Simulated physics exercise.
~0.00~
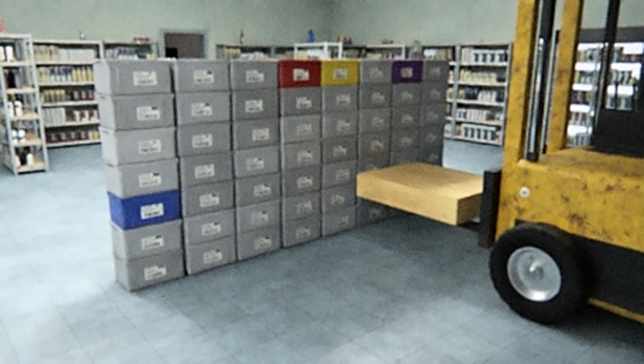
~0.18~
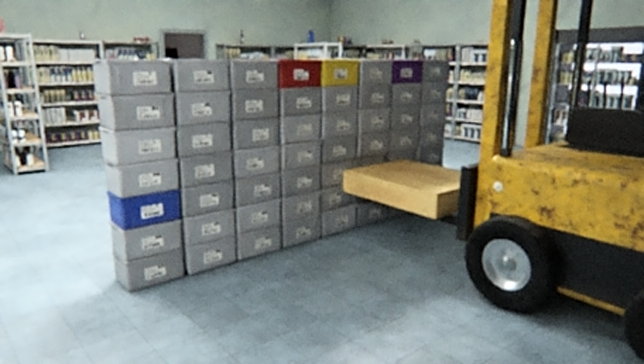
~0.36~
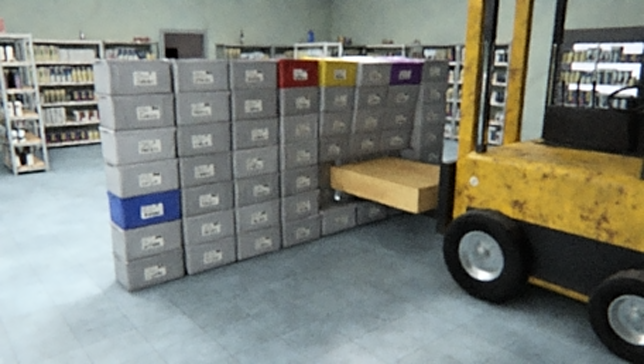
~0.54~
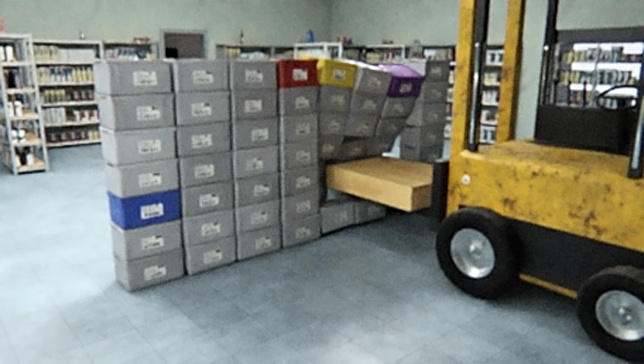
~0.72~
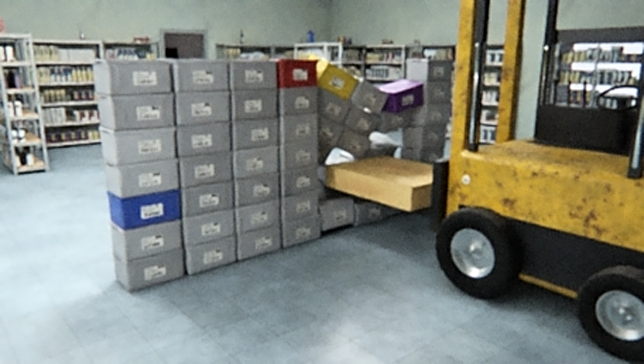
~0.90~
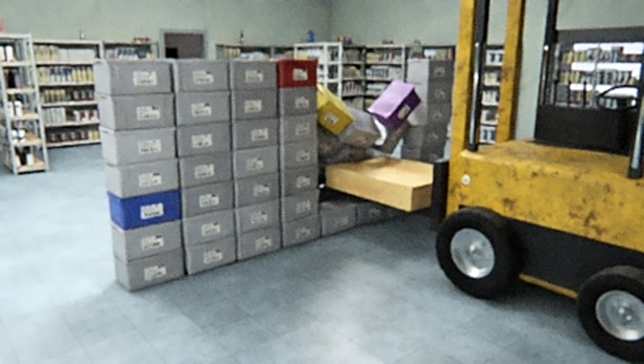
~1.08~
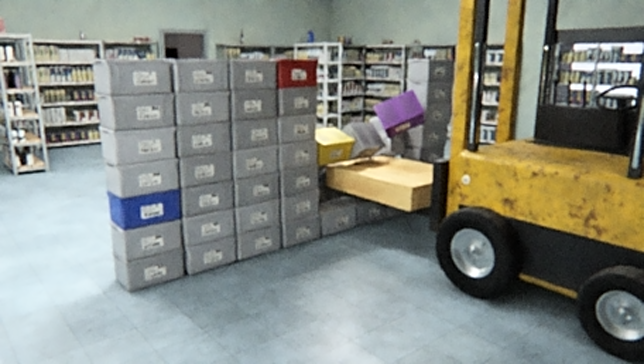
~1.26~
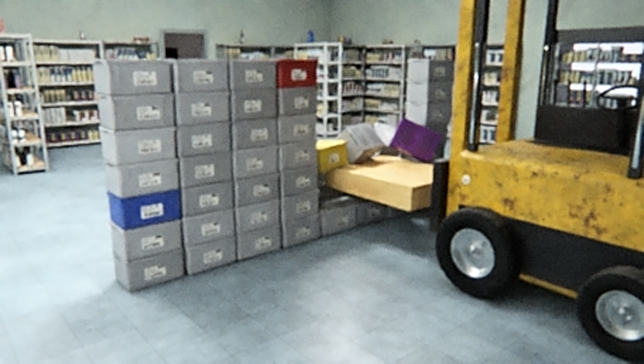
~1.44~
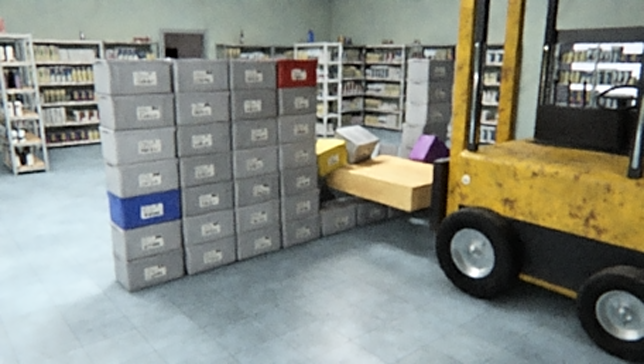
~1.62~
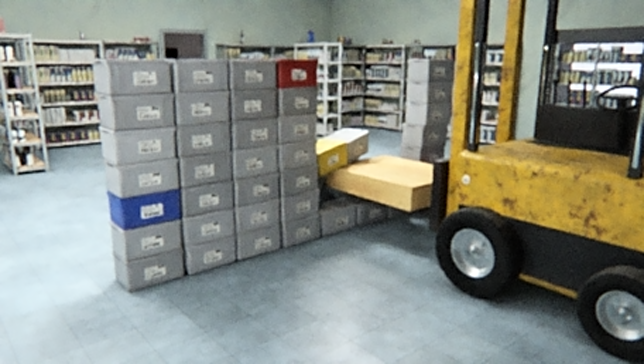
Yellow forklift driving its crate into a wall of grey totes, toppling the yellow and purple ones while the red stays up.
